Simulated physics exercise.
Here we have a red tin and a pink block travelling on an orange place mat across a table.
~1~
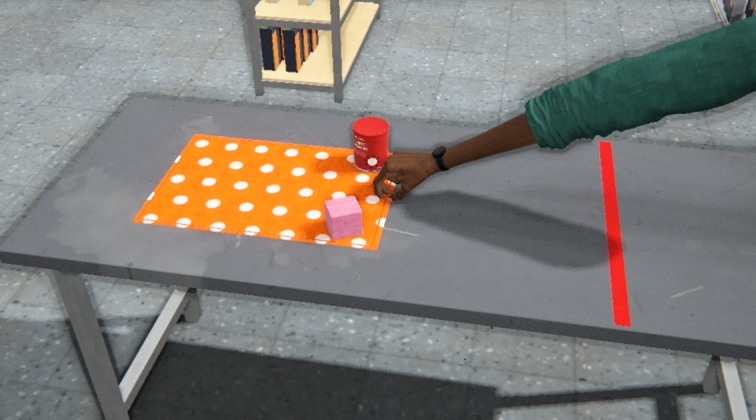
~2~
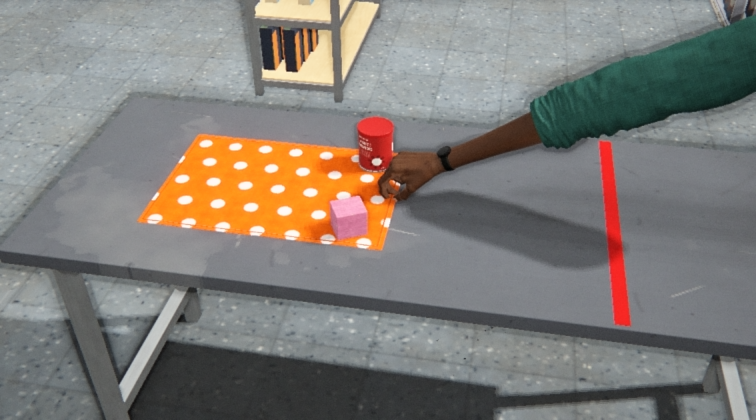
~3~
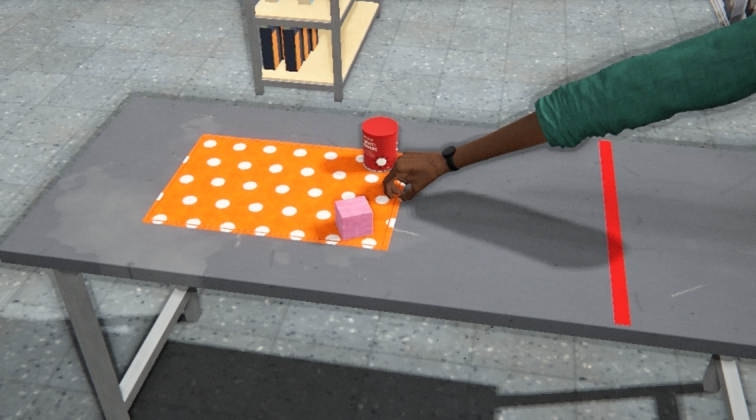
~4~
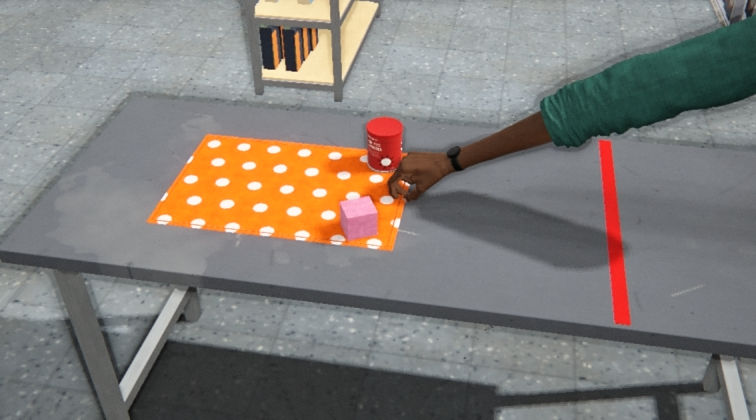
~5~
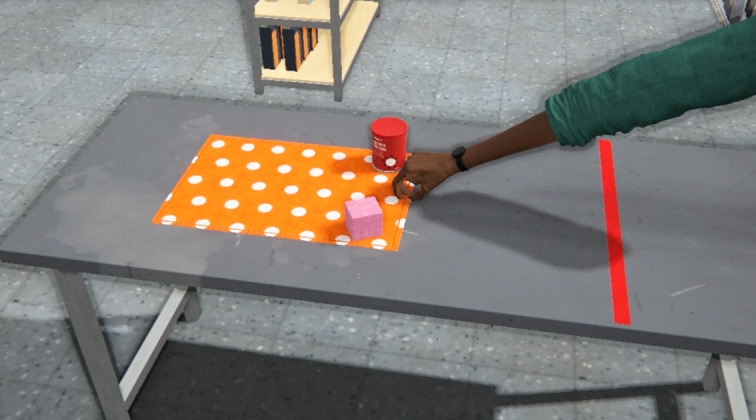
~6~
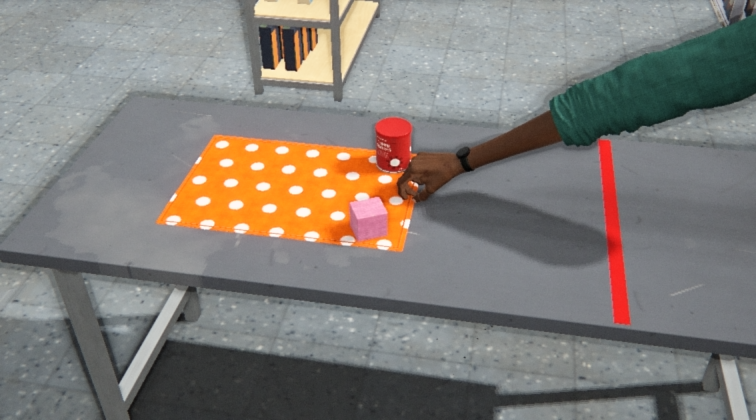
An orange place mat with white dots, carrying a red tin and a pink block, starts toward the left of a gray table as a hand grips its right edge. The hand draws it slowly a short way right, and both objects ride along, still left of the red tape.
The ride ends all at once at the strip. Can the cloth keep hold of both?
As it turns out, the red tin stays on the cloth; the pink block remains aboard.
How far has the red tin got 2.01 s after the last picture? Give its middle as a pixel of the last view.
Close to (578, 163).
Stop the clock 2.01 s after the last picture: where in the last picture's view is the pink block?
At about (575, 242).
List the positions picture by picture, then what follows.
In the first picture, place mat end (376, 250); red tin (371, 126); pink block (343, 206); tape (621, 305).
In the second picture, place mat end (381, 250), far hem (138, 222); pink block (348, 206).
In the third picture, place mat end (386, 250); red tin (380, 126).
In the fourth picture, place mat end (392, 251), far hem (147, 222); pink block (358, 207).
In the fifth picture, place mat end (397, 251); red tin (389, 126).
In the sixth picture, place mat end (402, 252), far hem (156, 223); red tin (394, 127); pink block (368, 207); tape (621, 304).
Then, 1.90 s on from there, hem at the tape; red tin on the cloth near (574, 163); pink block on the cloth near (571, 241).
Then, 2.01 s on from there, hem at the tape; red tin on the cloth near (578, 163); pink block on the cloth near (574, 242).
In the end, hem at the tape; red tin on the cloth near (578, 163); pink block on the cloth near (574, 242). The red tin remains aboard and the pink block keeps its seat.
